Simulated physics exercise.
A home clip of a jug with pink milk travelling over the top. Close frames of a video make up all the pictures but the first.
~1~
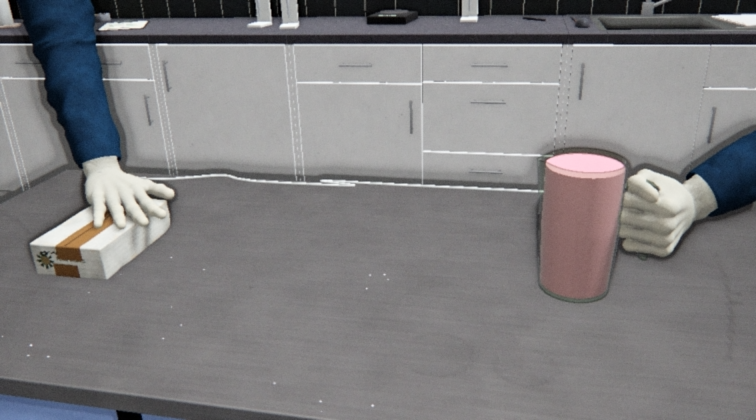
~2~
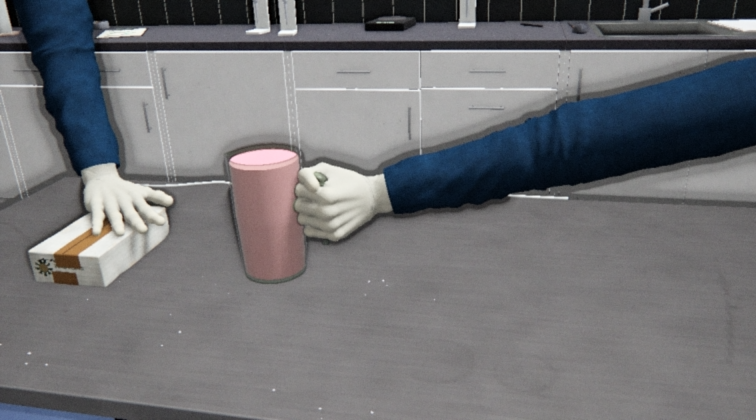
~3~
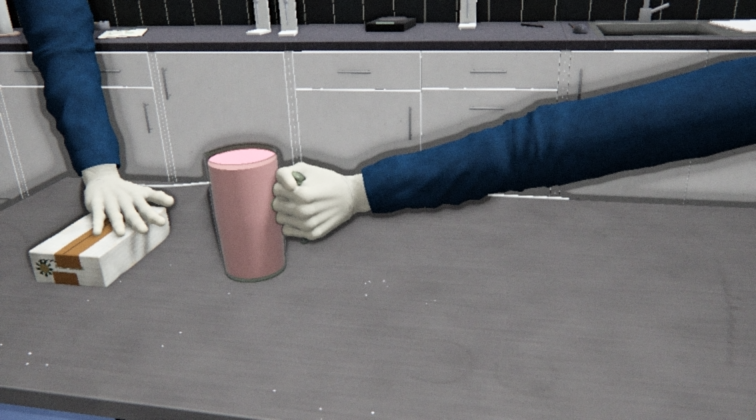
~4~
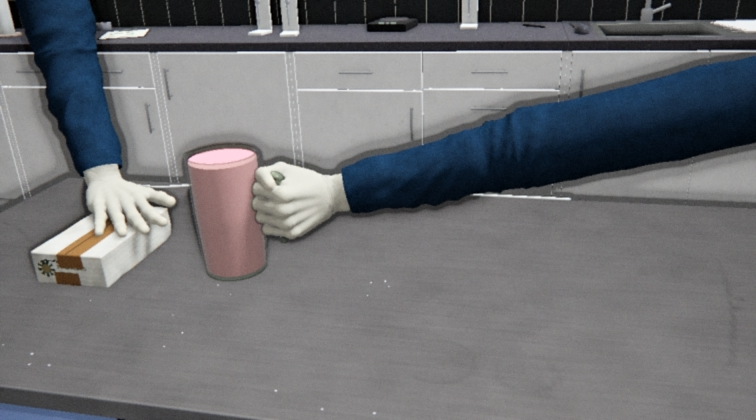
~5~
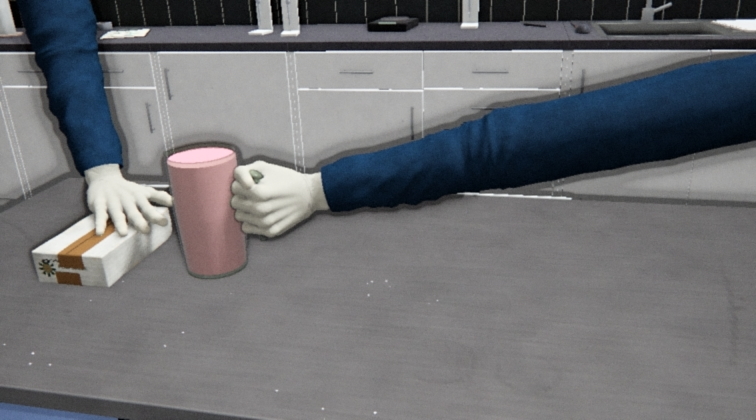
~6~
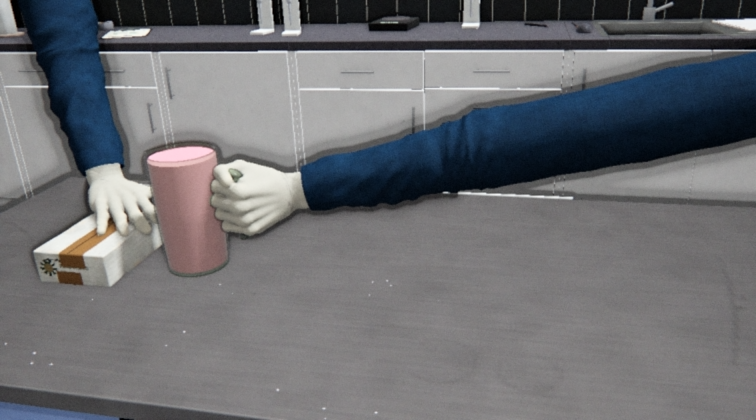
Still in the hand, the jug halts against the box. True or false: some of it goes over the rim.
True.
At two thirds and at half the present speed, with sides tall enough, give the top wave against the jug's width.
It climbs to 25 per cent first and to 20 per cent second.
Soon after, the jug meets the box.
Later, the pink milk surges up the wall; some has gone over its rim.
In the end, the jug stands at the box; some has gone over its rim.
